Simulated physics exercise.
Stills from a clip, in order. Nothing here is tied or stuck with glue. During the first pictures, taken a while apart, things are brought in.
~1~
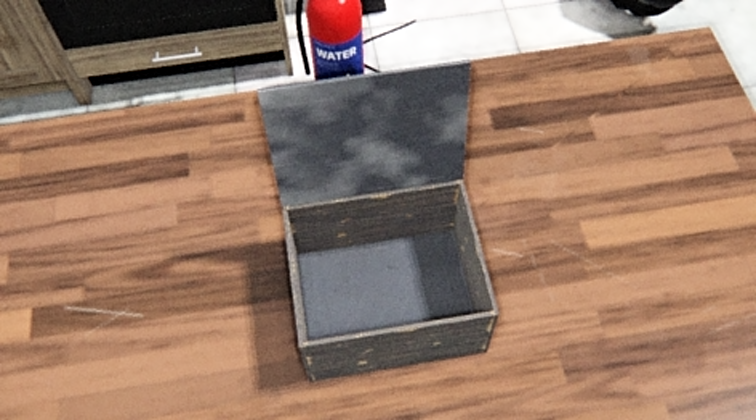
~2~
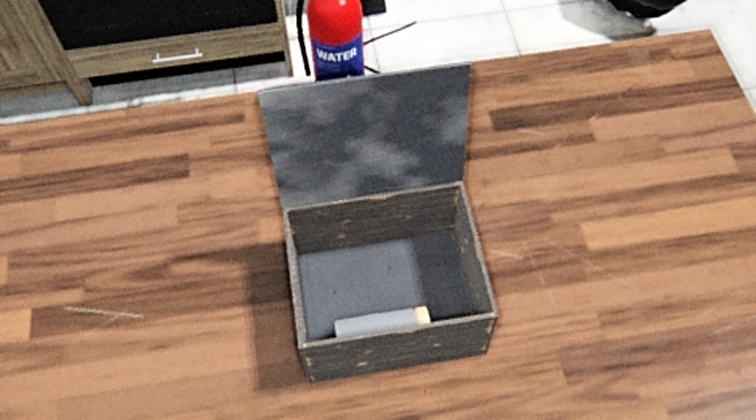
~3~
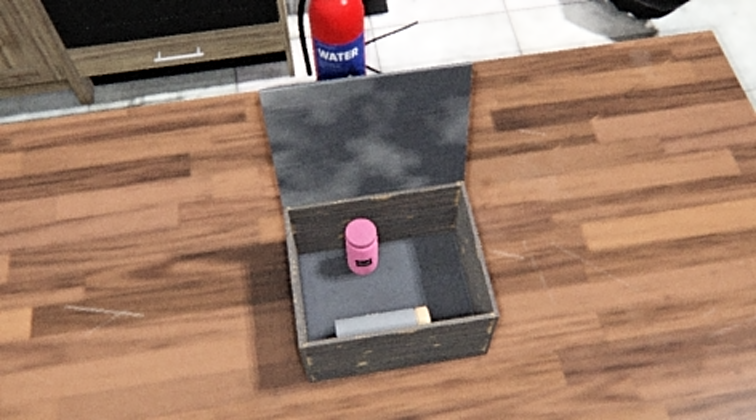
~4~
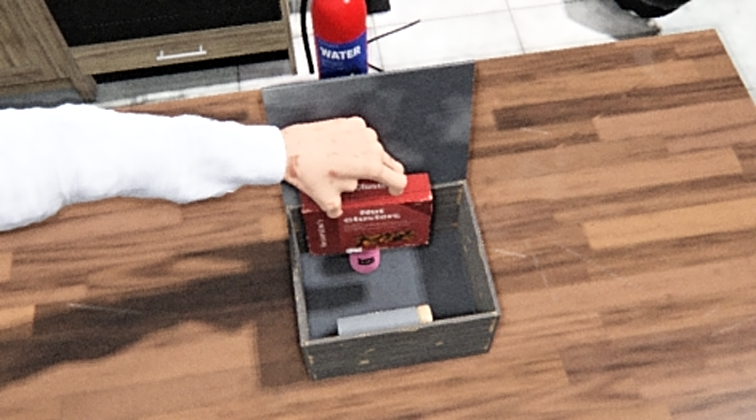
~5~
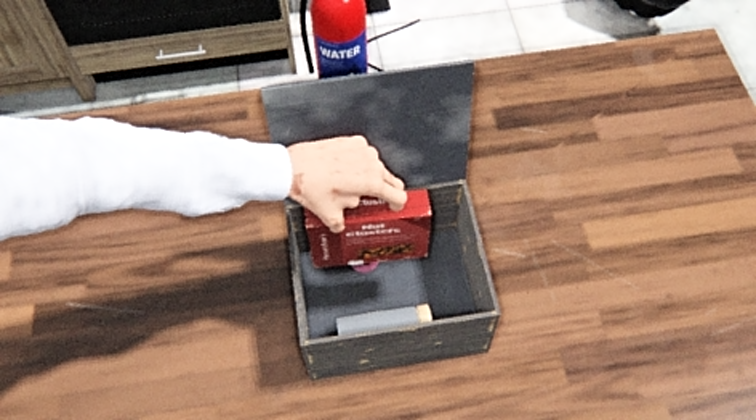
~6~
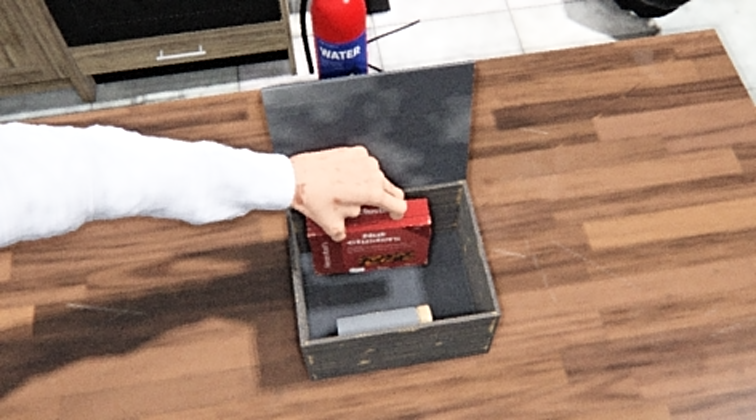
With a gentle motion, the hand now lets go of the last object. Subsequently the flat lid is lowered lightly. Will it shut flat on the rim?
I expect the box to be lidded.
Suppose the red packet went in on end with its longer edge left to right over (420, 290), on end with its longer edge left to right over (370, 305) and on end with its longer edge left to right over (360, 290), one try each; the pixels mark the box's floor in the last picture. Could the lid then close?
So, one: It remains raised; two: It remains raised; three: It remains raised.
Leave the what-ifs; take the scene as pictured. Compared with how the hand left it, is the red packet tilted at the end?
Observation: The red packet keeps the set orientation.
Then, 0.70 s later than the last frame, red packet moved about its own width near (371, 270).
Then, 1.60 s later than the last frame, lid 57° above the rim; red packet moved about its own width near (371, 270).
Then, 2.00 s later than the last frame, lid 10° above the rim; red packet moved about its own width near (371, 270).
When it is over, lid shut; moved from the start, red packet; the other 2 as before. End places, in pixels of the last picture, red packet near (371, 270).
